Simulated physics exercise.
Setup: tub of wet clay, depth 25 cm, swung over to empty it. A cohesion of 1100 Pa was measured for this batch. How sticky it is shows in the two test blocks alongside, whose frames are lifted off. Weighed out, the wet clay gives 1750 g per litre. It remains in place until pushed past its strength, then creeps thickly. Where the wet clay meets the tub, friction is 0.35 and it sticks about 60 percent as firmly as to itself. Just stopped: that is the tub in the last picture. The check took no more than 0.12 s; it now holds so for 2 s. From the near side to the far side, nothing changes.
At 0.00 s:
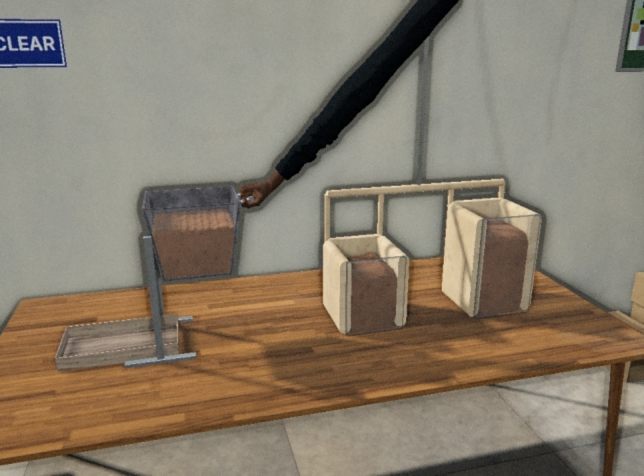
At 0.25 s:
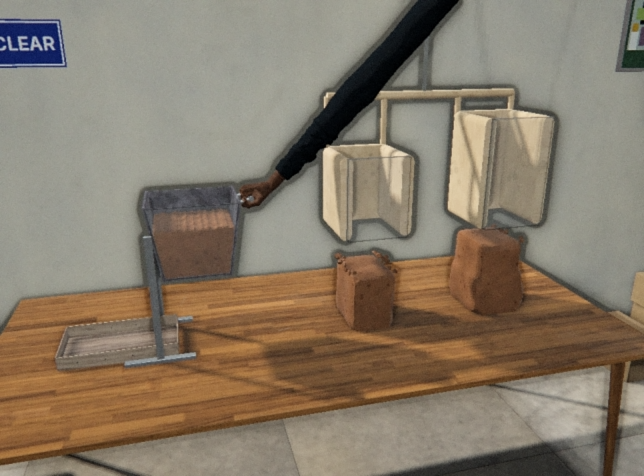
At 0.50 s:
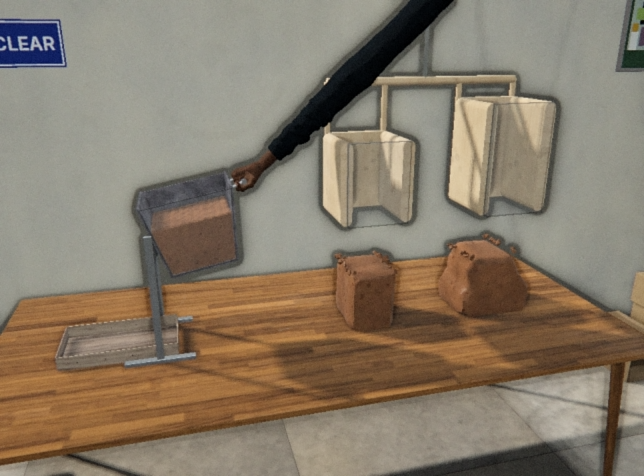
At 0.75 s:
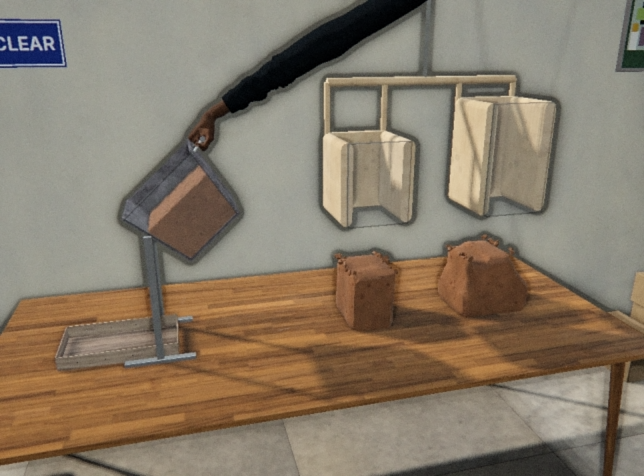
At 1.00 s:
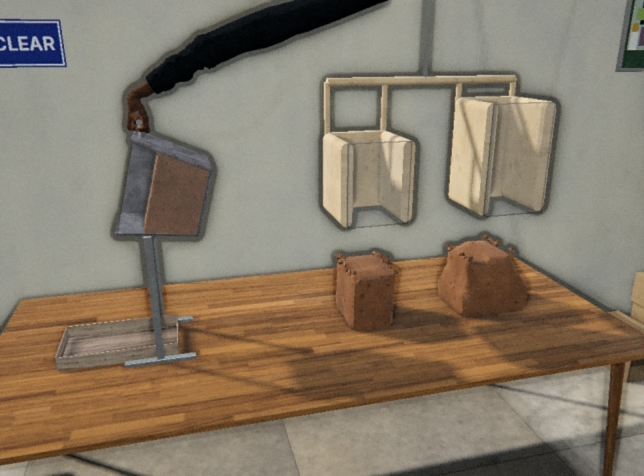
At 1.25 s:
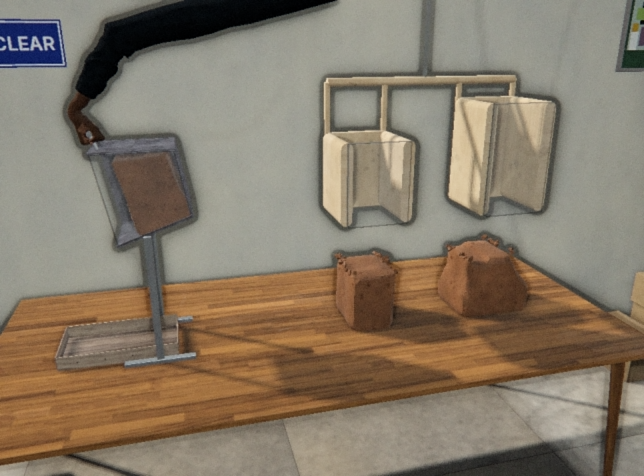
A dark-sleeved arm held a tub of wet clay while the box molds rose off two clay blocks and the taller one slumped, then it swung the tub far over to the left, the clay staying inside.
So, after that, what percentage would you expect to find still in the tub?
I would expect about 40 % still in the tub.
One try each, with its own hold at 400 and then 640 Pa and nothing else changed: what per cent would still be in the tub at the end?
In turn about 30 %, 30 %.
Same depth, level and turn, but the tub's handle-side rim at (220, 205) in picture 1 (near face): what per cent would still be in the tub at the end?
Roughly 100 %.
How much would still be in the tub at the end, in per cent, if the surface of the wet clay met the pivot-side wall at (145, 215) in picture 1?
Roughly 30 per cent would still be in the tub at the end.
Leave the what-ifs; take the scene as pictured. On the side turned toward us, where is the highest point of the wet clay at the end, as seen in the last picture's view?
Close to pixel (142, 198).
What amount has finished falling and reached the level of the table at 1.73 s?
I'd say about 0 per cent of it.
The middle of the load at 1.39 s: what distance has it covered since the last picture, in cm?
Something like 5 cm, I'd say.
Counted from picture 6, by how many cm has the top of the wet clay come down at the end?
Roughly 13 cm.
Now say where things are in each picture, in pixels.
Handle-side rim at (238, 202), tilt 0 degrees; top of the wet clay at (175, 231); blocks stand 24 cm, 34 cm (left to right), in the first frame.
Handle-side rim at (238, 202), tilt 0 degrees; top of the wet clay at (175, 231); blocks stand 24 cm, 31 cm (left to right), in the second frame.
Handle-side rim at (230, 188), tilt 10 degrees; top of the wet clay at (226, 214); blocks stand 24 cm, 26 cm (left to right), in the third frame.
Handle-side rim at (189, 152), tilt 42 degrees; top of the wet clay at (203, 177); blocks stand 24 cm, 25 cm (left to right), in the fourth frame.
Handle-side rim at (131, 142), tilt 75 degrees; top of the wet clay at (163, 156); blocks stand 24 cm, 25 cm (left to right), in the fifth frame.
Handle-side rim at (88, 156), tilt 100 degrees; top of the wet clay at (161, 156); blocks stand 24 cm, 25 cm (left to right), in the sixth frame.
After 1.39 s, the tub is at 100 degrees and holds 100 %.
After 1.56 s, the tub is at 100 degrees and holds 67 %.
After 1.73 s, the tub is at 100 degrees and holds 40 %.
After 1.90 s, the tub is at 100 degrees and holds 40 %.
After 3.25 s, at the end, the tub is at 100 degrees and holds 40 %.
